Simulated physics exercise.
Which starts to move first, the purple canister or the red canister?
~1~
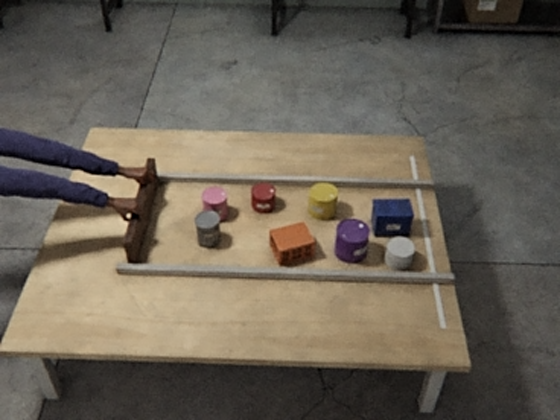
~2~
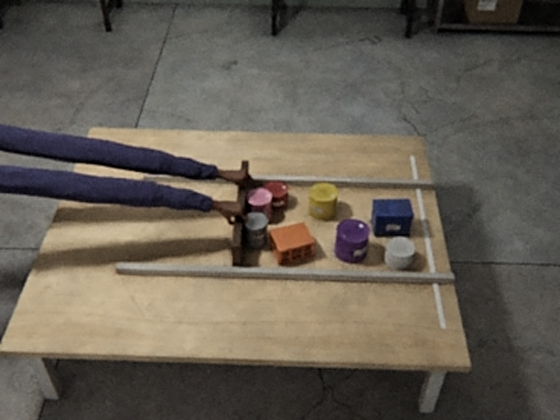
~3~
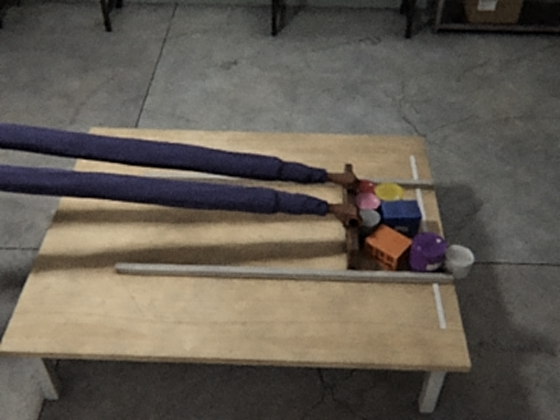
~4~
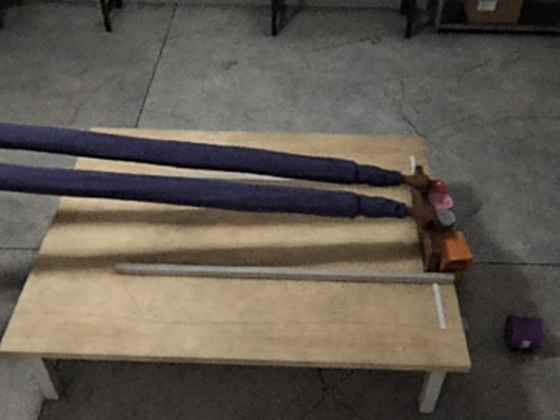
The red canister starts to move first. The purple canister is still in its place when the red one has already shifted right.
